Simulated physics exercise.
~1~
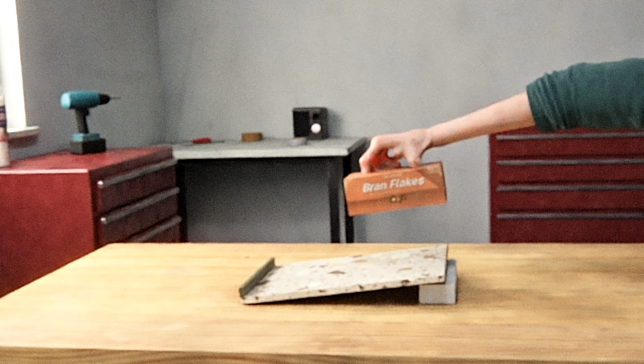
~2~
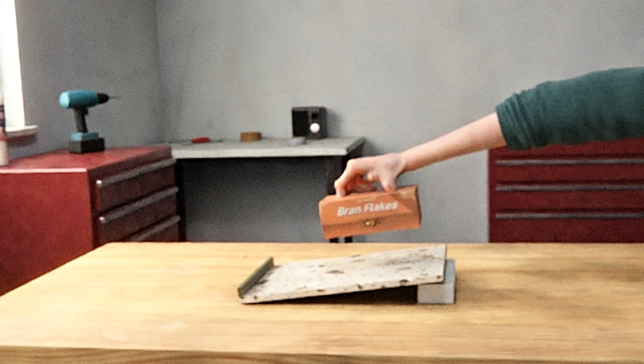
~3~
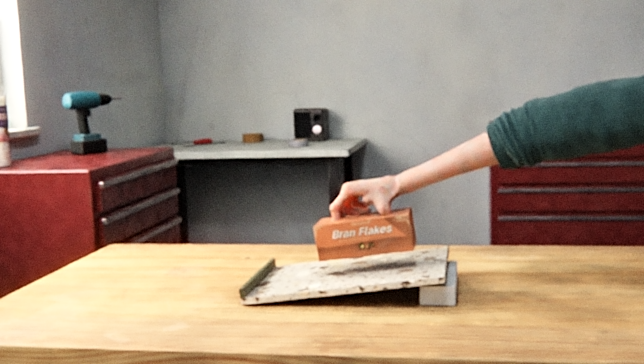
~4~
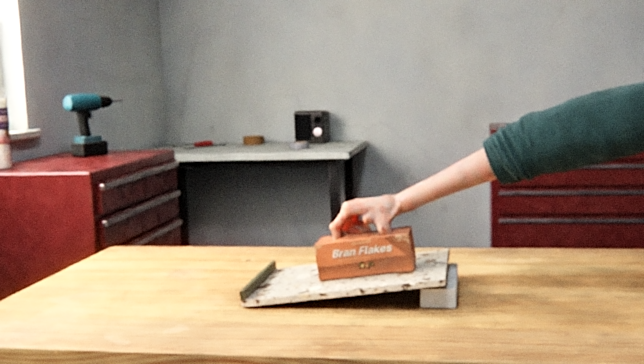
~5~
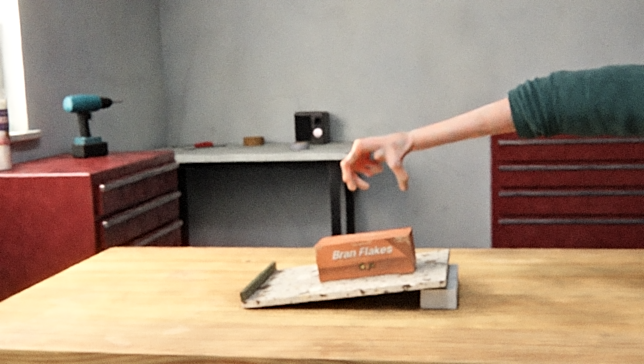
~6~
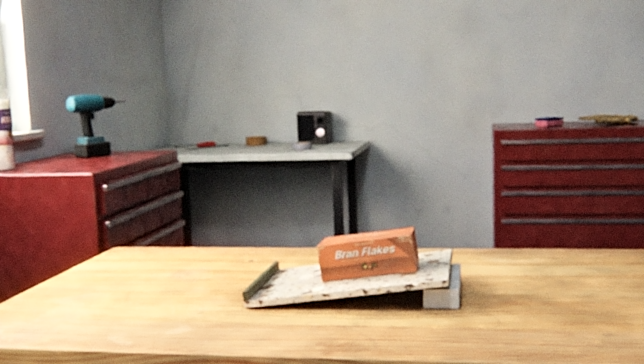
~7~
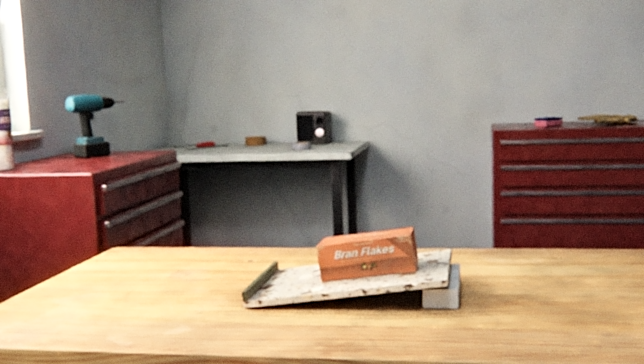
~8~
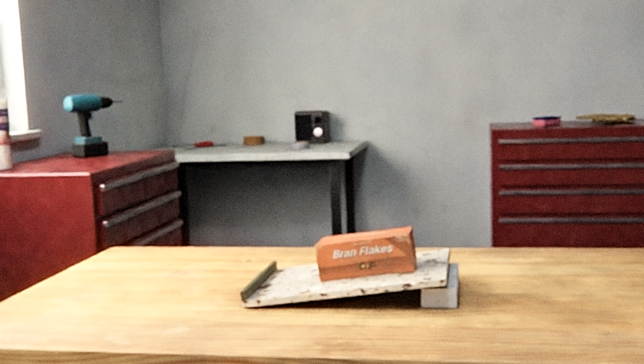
In a workshop, a hand reached in from the right and lowered an orange Bran Flakes carton onto a gently sloping board on a wooden table, then let go and drew away, and the carton stayed where it had been put.
